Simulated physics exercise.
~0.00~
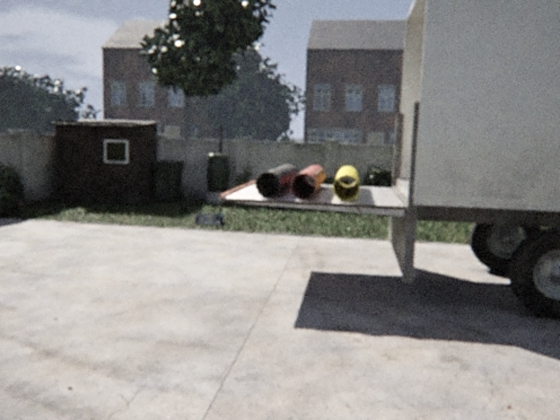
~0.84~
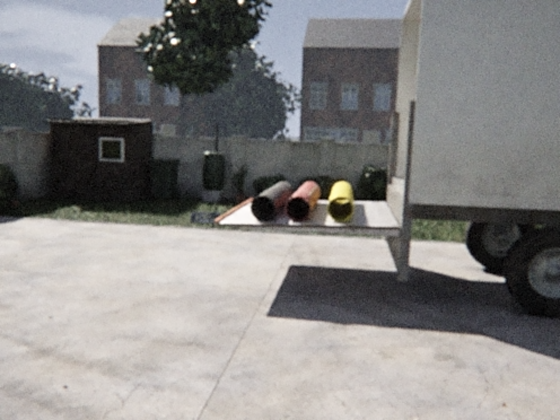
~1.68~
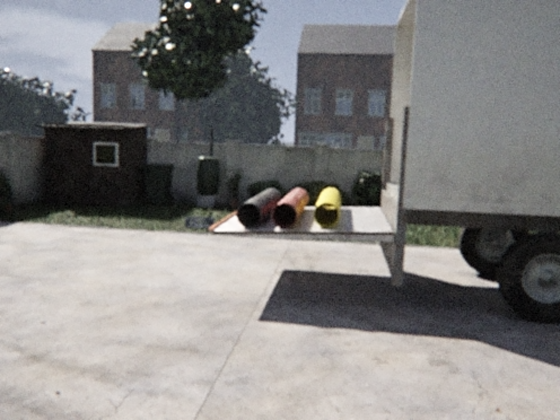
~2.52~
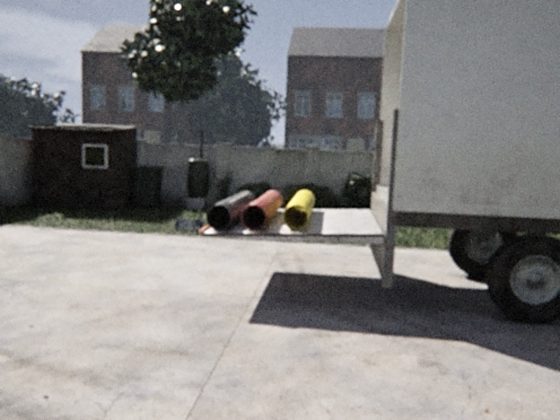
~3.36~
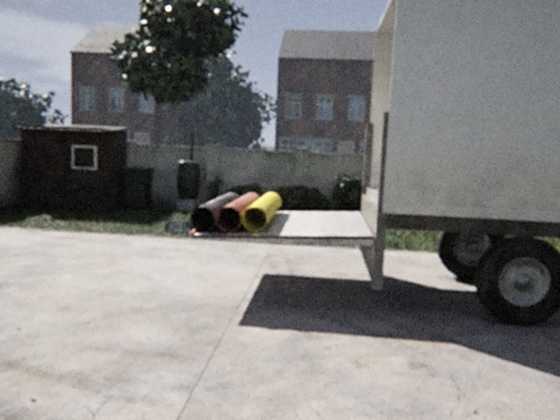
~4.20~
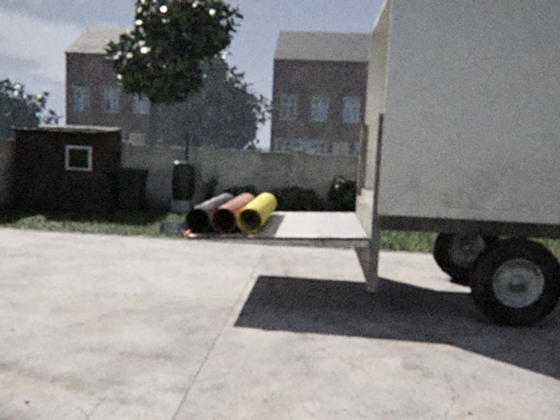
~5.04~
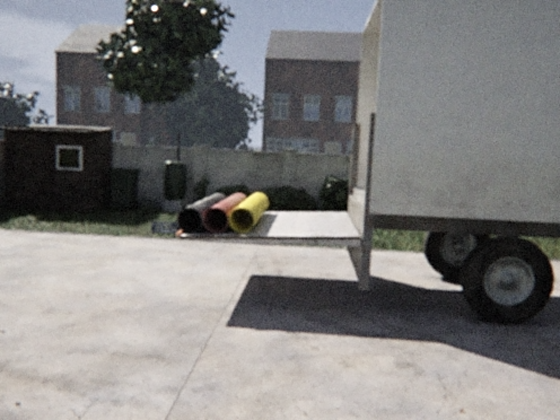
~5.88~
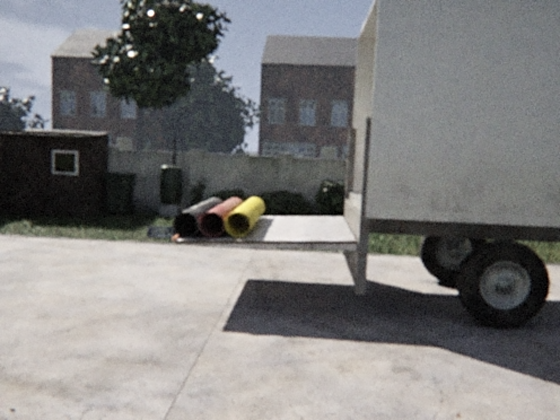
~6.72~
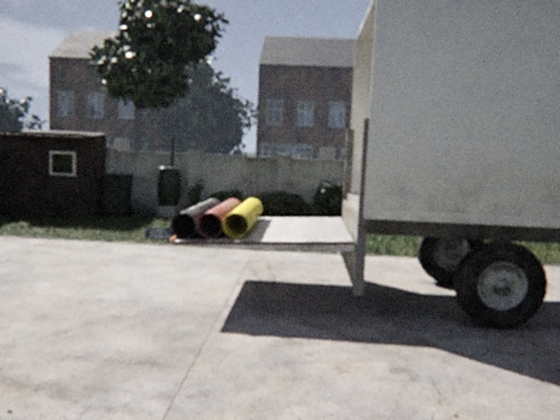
The video shows a lorry's lift platform carrying a dark, a red and a yellow pipe, lowering slightly before the pipes roll left together toward its outer edge. They come to rest side by side there, all still on the platform, as the view shifts slightly right.
